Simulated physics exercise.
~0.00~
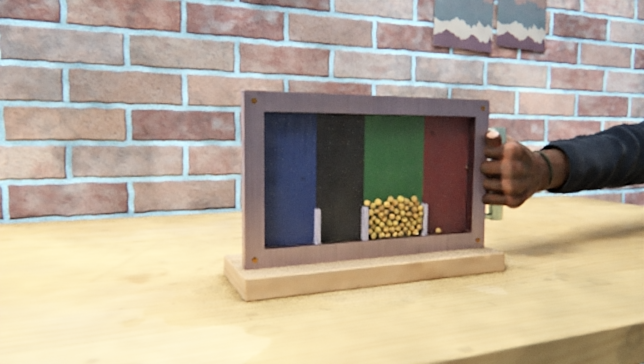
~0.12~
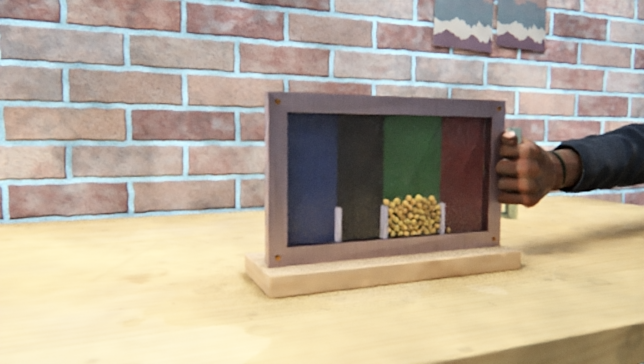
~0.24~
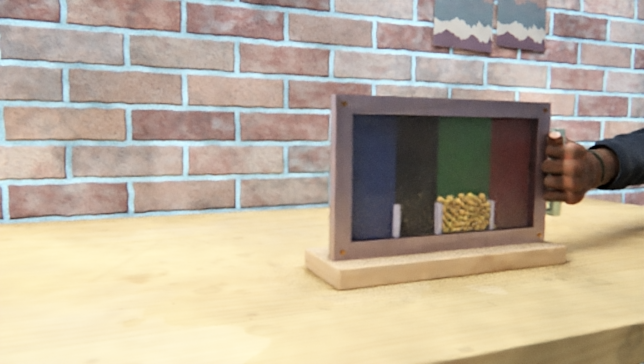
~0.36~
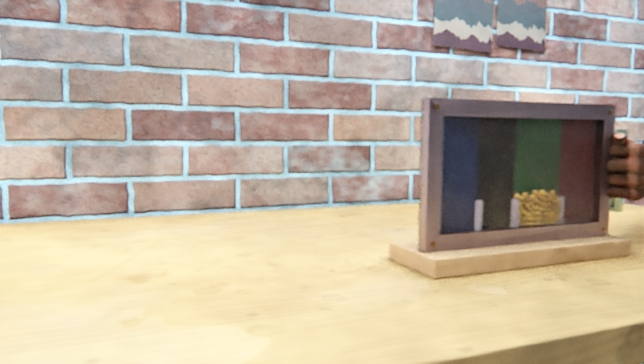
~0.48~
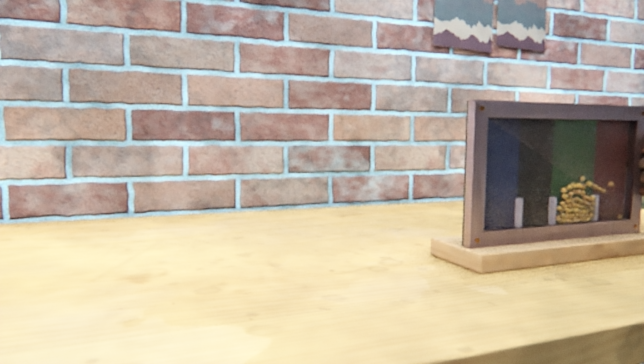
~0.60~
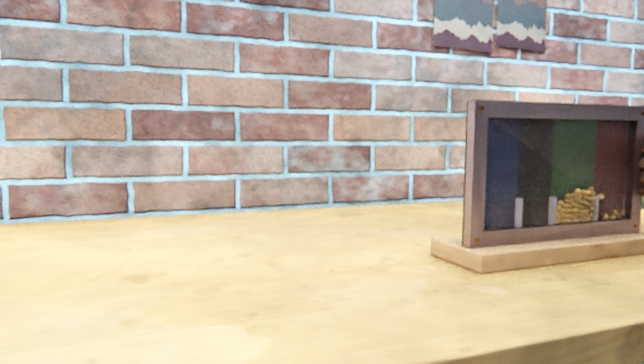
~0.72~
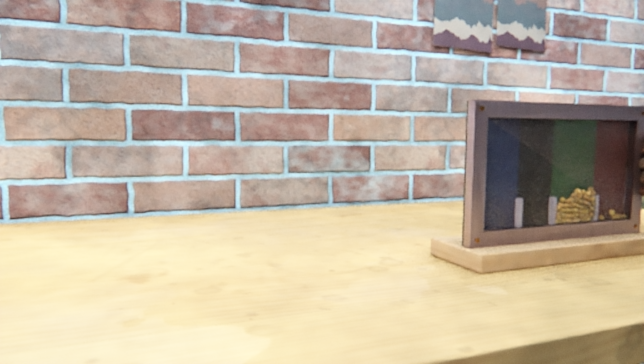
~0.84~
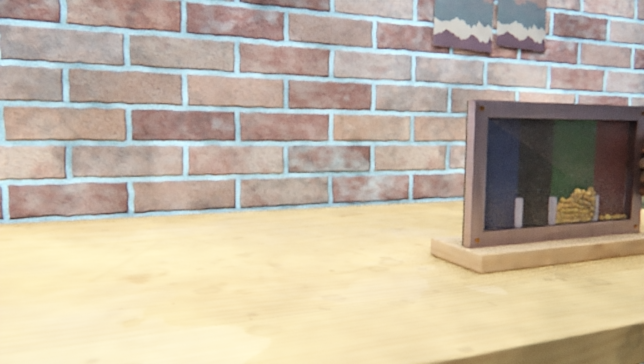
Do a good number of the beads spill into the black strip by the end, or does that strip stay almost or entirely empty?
The black strip stays almost or entirely empty. Most of the beads remain in the green strip, and the few that leave it end up in the red strip on the right.
